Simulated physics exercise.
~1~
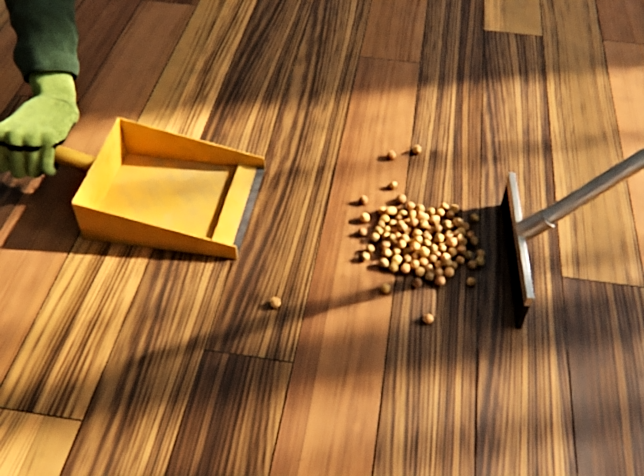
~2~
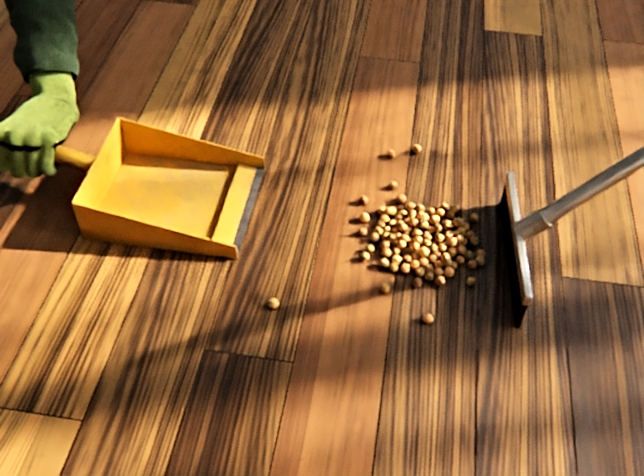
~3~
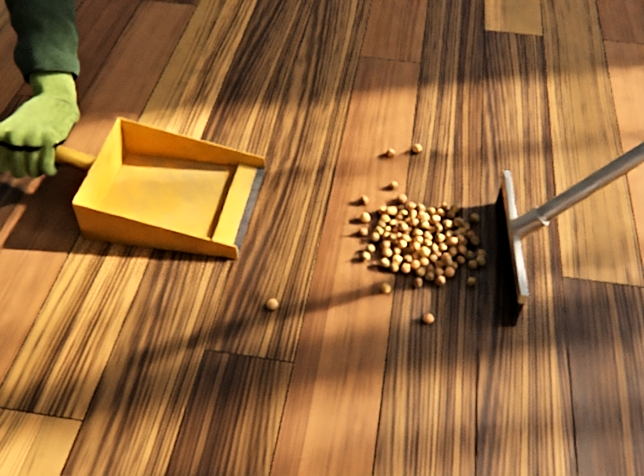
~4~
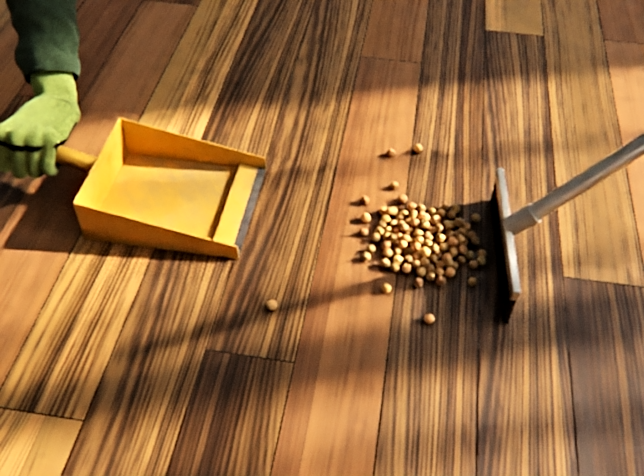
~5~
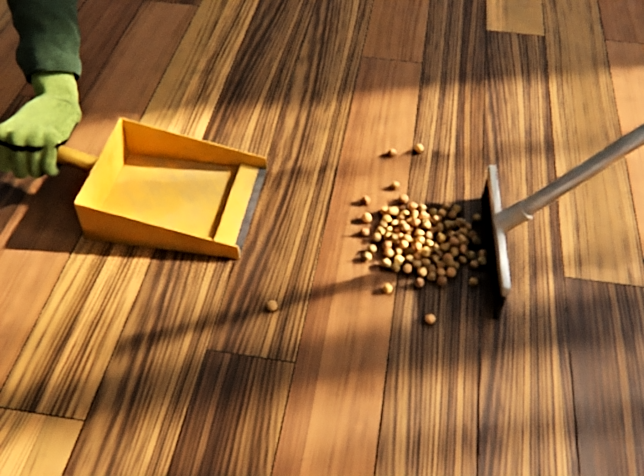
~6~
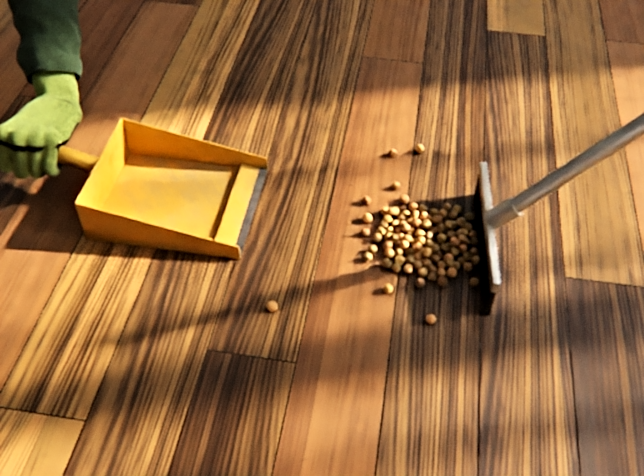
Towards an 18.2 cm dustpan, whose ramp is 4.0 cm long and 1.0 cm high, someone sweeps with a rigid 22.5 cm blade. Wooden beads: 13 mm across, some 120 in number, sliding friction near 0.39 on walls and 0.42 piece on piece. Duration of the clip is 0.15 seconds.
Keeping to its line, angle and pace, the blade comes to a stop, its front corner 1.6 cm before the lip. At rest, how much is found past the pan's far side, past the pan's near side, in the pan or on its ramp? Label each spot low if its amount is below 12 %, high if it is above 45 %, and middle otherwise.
Far side: Middle, near side: Middle, pan: Middle.
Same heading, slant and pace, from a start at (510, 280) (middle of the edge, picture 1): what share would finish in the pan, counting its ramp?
35 per cent, roughly.
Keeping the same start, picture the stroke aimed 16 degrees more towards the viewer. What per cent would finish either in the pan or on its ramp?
Then about 45 per cent.
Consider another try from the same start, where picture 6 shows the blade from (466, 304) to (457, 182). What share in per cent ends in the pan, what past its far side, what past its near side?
You'd see pan at 30, far at 10 and near at 35.
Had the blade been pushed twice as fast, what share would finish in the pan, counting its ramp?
About 30 %.
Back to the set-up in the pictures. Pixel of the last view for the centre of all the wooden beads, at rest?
(258, 215) or so.
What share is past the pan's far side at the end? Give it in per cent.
Around 15 in a hundred finish there.
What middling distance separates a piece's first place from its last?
That distance is close to 26 cm.
Then, 0.31 s after the last picture, middle of the blade 18 cm from the lip; 0 % over the lip, far side 5 %, near side 15 %.
Then, 0.52 s after the last picture, middle of the blade 9 cm from the lip; 0 % over the lip, far side 15 %, near side 20 %.
Then, 0.85 s after the last picture, middle of the blade 3 cm from the lip; 25 % over the lip, far side 15 %, near side 20 %.
In the end, far side 15 %, near side 20 %, pan 20 %, in front of the lip or behind the blade 40 %.
